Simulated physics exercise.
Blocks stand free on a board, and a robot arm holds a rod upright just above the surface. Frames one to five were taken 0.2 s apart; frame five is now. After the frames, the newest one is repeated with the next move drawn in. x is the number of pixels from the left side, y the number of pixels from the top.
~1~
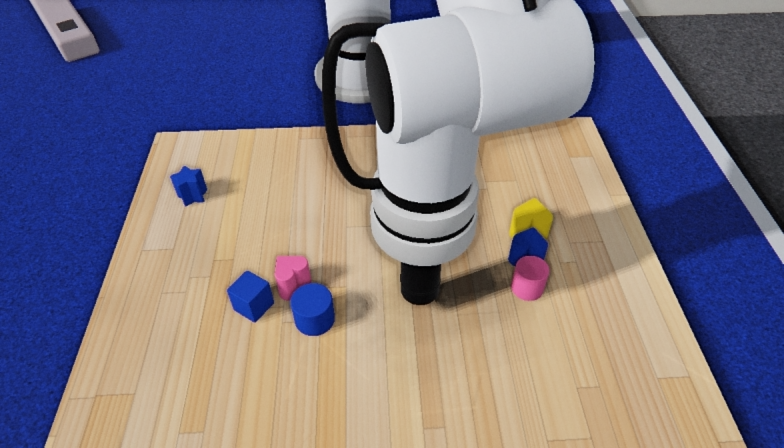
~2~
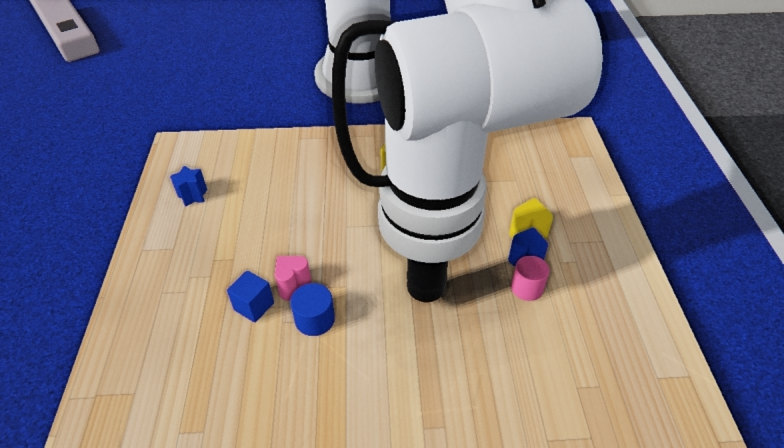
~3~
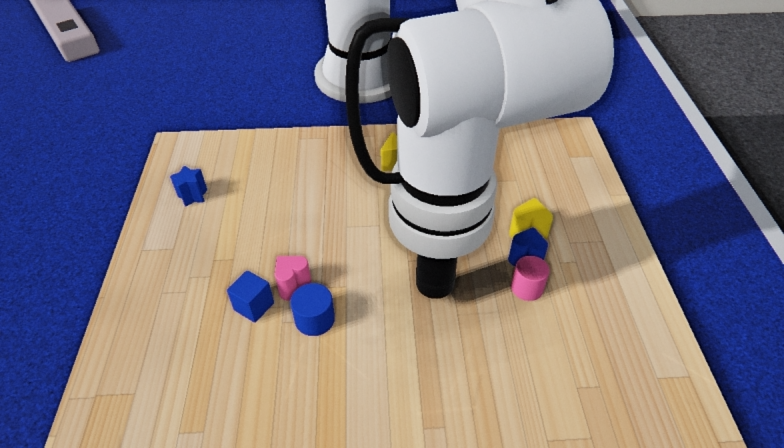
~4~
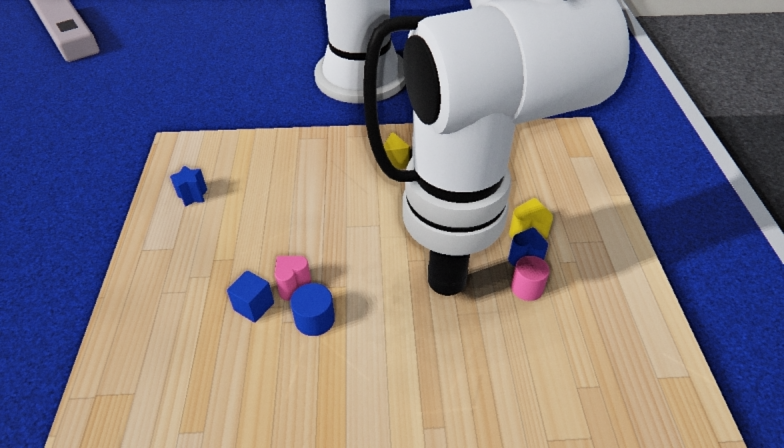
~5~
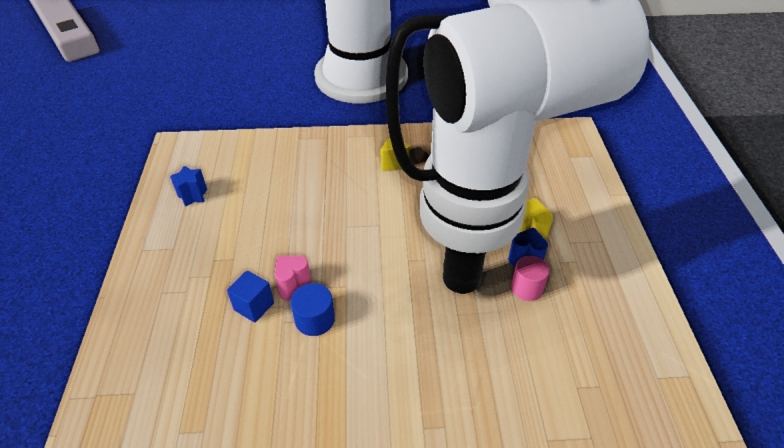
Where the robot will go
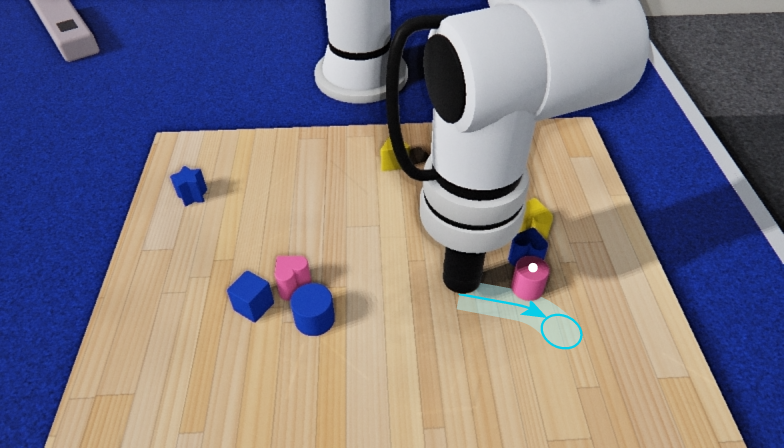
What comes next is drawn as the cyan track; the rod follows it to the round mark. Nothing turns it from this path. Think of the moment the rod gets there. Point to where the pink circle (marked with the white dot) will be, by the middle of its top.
Expect it around (555, 266).
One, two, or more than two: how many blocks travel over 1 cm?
There will be one block displaced.
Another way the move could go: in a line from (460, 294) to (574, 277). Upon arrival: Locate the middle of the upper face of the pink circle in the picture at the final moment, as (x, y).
For the centre of its top, I'd go with (617, 267).
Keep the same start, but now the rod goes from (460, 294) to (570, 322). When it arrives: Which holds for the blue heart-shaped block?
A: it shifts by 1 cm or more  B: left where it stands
Choice B: Left where it stands.
Drawn move, from (460, 294) via (495, 301) and (531, 309), ending at (561, 331); the dot is on the pink circle.
On the path given first. One third of the way, rod (499, 286); nothing pushed yet.
Two thirds of the way, rod (536, 295); pink circle (553, 266).
At the end, rod (567, 317); blue heart-shaped block still; pink circle (555, 266).
